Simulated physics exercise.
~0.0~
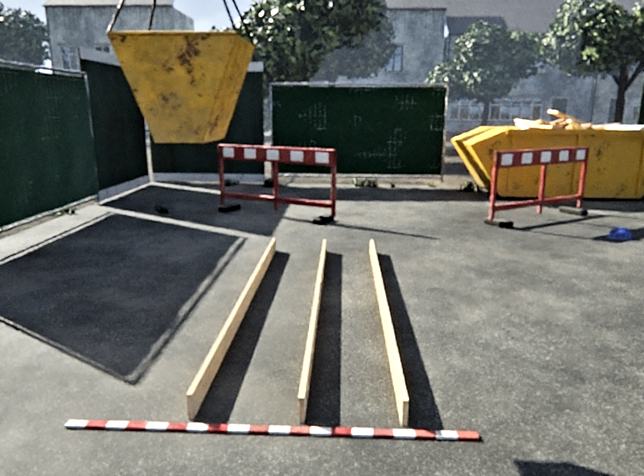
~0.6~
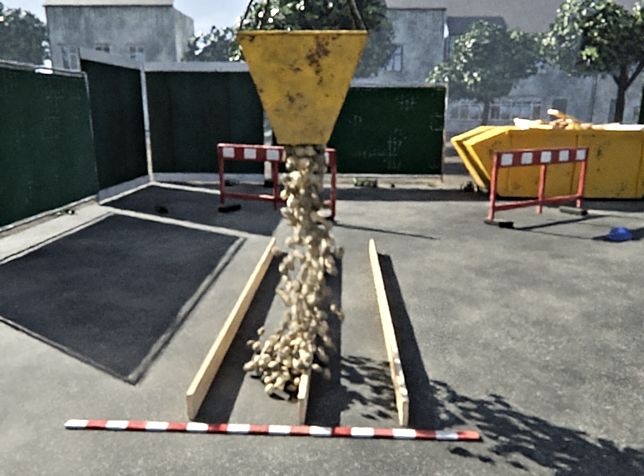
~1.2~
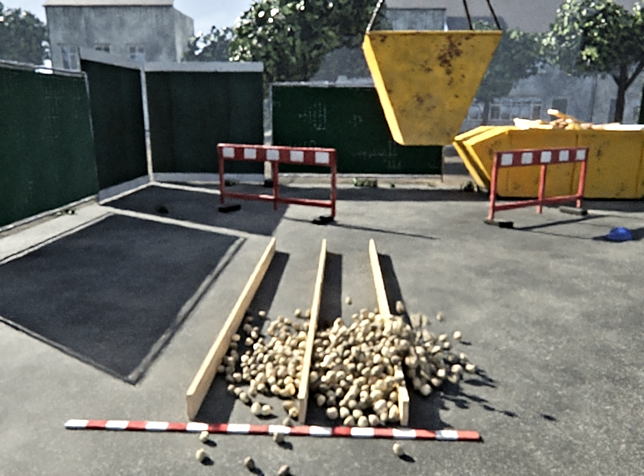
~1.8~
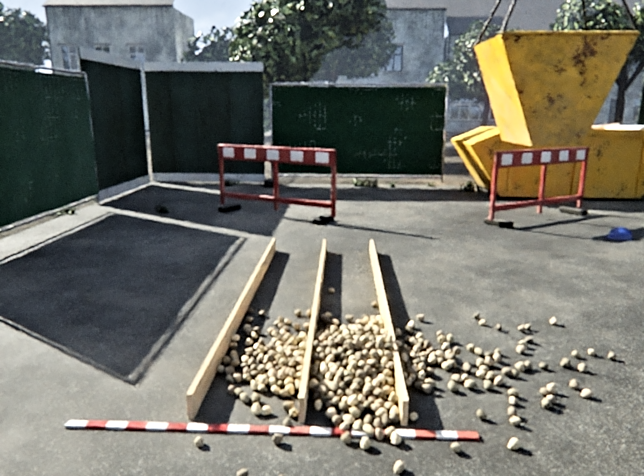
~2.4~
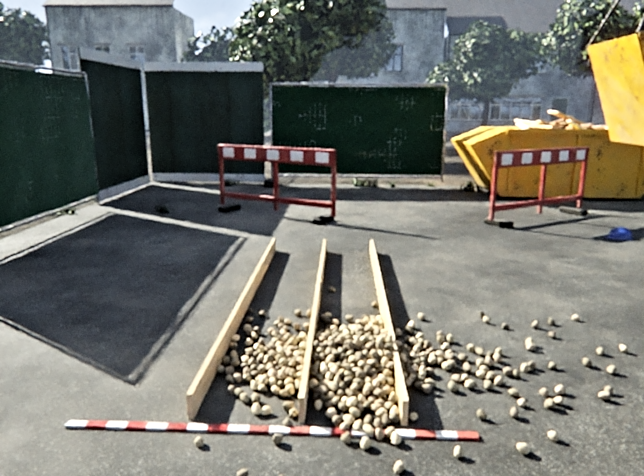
A yellow skip moves right, dropping round stones mostly into the right bay between boards.
